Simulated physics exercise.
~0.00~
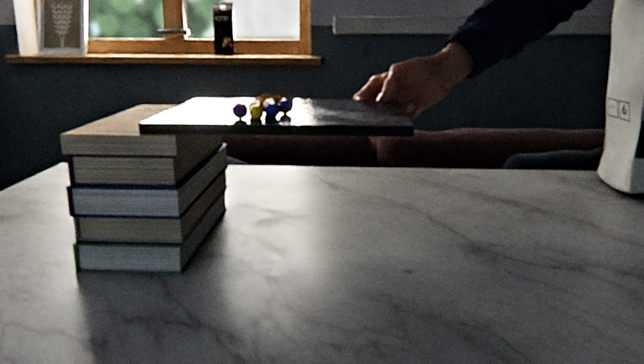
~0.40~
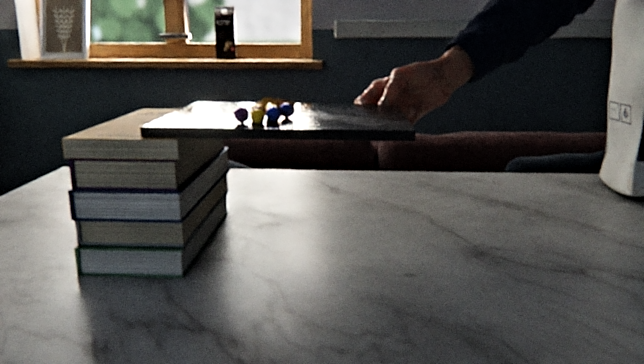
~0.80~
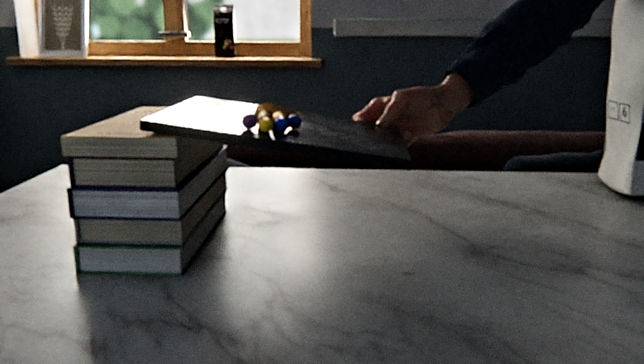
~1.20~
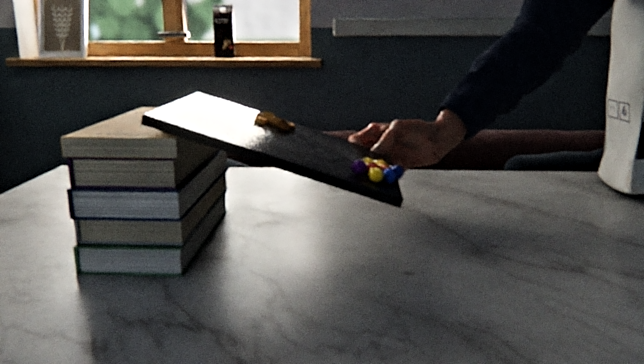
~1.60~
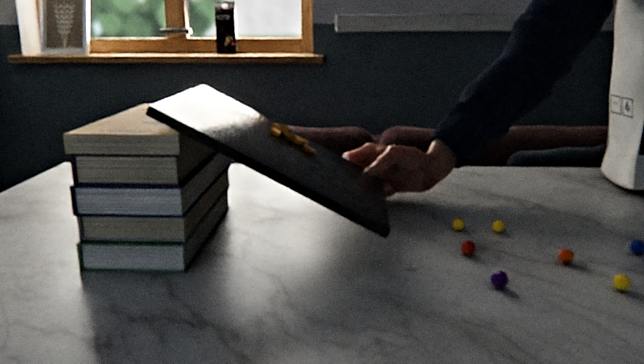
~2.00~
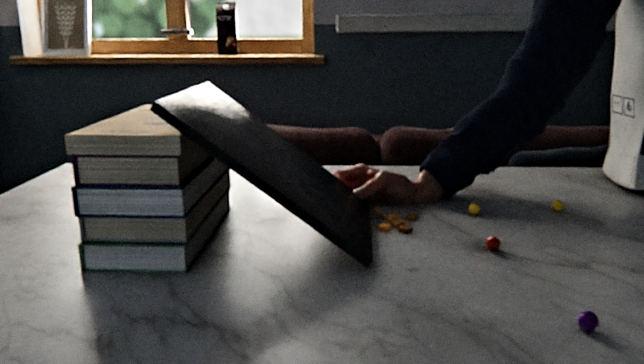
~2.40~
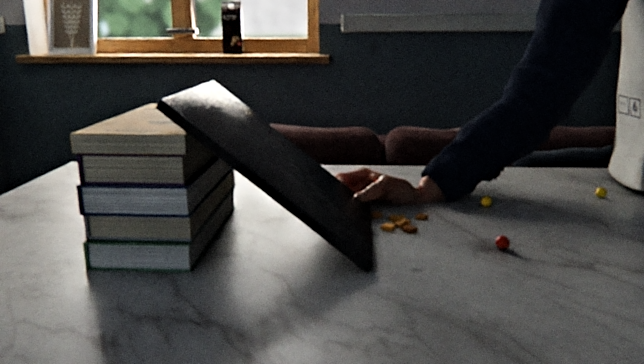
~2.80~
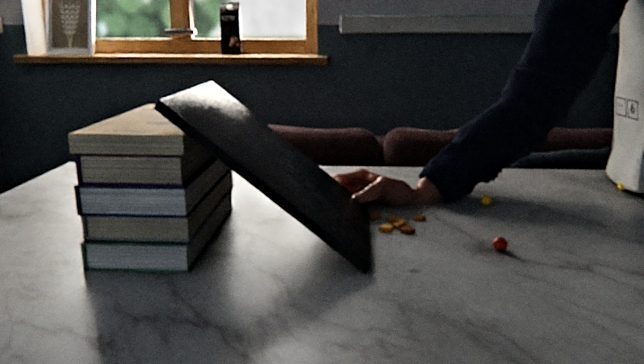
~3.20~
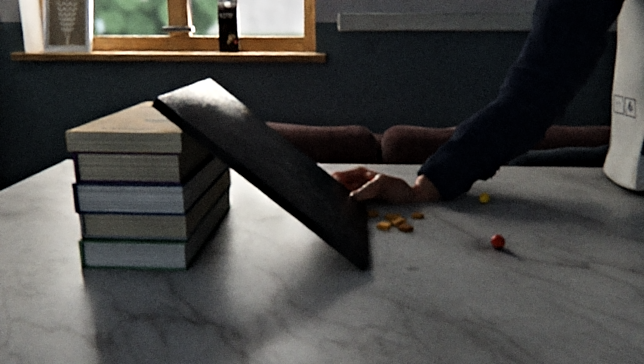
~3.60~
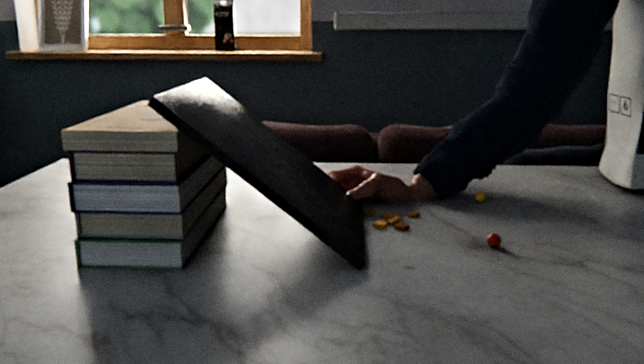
Colourful balls roll far across the counter as a hand tilts a board; orange pieces slide and stop nearby.
